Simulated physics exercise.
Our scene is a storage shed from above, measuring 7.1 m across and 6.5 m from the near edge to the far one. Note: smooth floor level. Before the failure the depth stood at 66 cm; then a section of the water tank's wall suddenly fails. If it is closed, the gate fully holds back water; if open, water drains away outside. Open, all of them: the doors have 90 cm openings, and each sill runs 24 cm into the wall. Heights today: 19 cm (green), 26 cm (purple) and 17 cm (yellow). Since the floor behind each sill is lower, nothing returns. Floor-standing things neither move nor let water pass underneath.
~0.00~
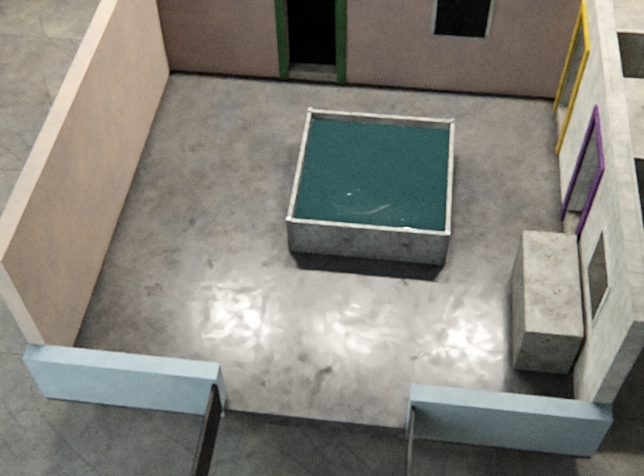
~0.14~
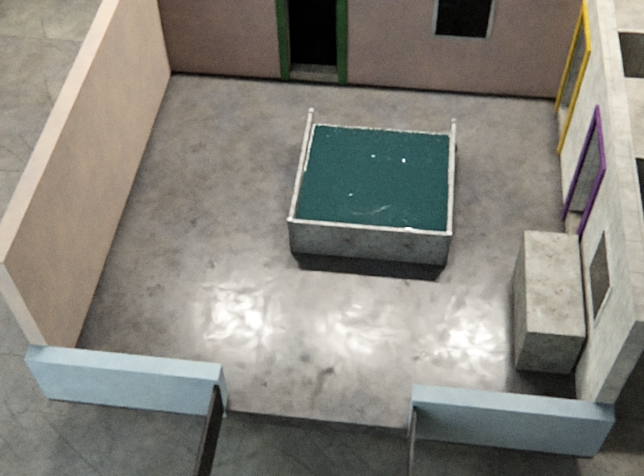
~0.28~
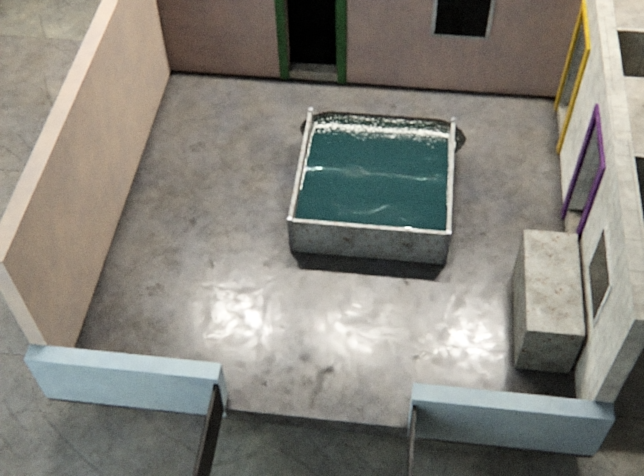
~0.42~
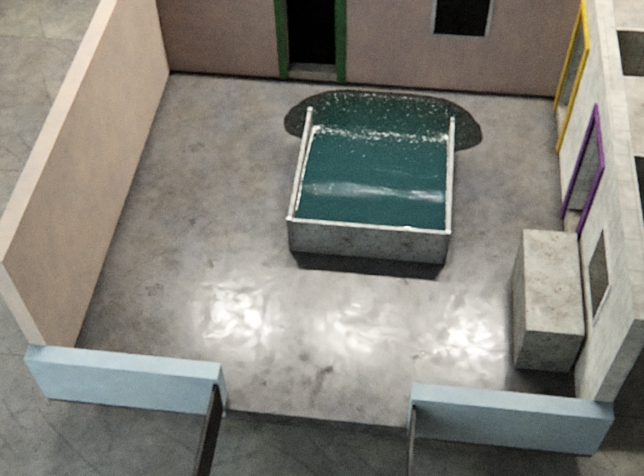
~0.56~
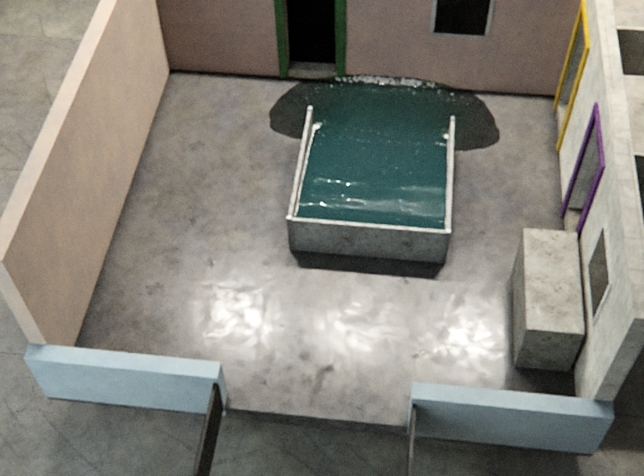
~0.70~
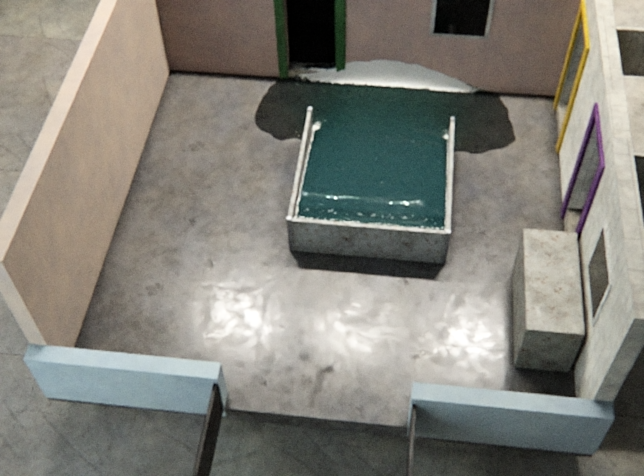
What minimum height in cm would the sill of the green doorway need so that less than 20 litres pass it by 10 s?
29 cm.
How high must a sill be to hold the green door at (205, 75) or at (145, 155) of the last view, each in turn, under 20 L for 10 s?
Roughly 19 cm for the first and 11.5 cm for the second.
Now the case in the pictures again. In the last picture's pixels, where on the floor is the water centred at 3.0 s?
I'd say around (369, 134).
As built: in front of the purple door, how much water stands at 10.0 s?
Roughly 7.5 cm deep.
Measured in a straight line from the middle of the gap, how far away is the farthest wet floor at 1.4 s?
About 3.8 m.
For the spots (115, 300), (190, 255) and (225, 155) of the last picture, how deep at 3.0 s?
That's 0, 0 and 1 cm, in the order given.
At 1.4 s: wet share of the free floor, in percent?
About 20 per cent.
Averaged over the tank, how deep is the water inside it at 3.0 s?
Around 16 centimetres.
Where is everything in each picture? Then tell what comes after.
In the first frame, the water tank at (374, 172) is whole and still, 66 cm deep; the green door at (311, 37) is dry.
In the second frame, the gap is on the far side, the front 0.3 m out at a hidden place; the back of the water tank holds 66 cm.
In the third frame, the gap is on the far side, the front 0.7 m out at a hidden place; the back of the water tank holds 66 cm.
In the fourth frame, the gap is on the far side, the front 1.3 m out at (338, 93); the back of the water tank holds 66 cm.
In the fifth frame, water pours out on the far side and has run 1.6 m, to (458, 89); about 10 cm deep outside, 64 cm at the back.
In the sixth frame, the front is at (334, 67), 1.8 m from the gap on the far side; 5.7 m2 of floor is wet, 57 cm left at the back; water is at the green door at (311, 36).
After 1.4 s water covers 20 % of the floor, deepest (50 cm) near (381, 91); 32 cm at the green door, 21 litres in over its 19 cm sill.
After 3.0 s water covers 40 % of the floor, deepest (38 cm) near (542, 95); 24 cm at the green door, 101 litres in over its 19 cm sill.
After 10.0 s water covers 100 % of the floor, deepest (10 cm) near (573, 428); 8 cm at the green door, 108 litres in over its 19 cm sill.
At the green door as built, the water arrived by 0.6 s and peaked near 33 cm at 1.8 s.
Run again over the same 10 s with other heights there, 56 litres in over 24 cm, 9 litres over 32.5 cm. The limit of 20 litres is kept from about 29 cm up.
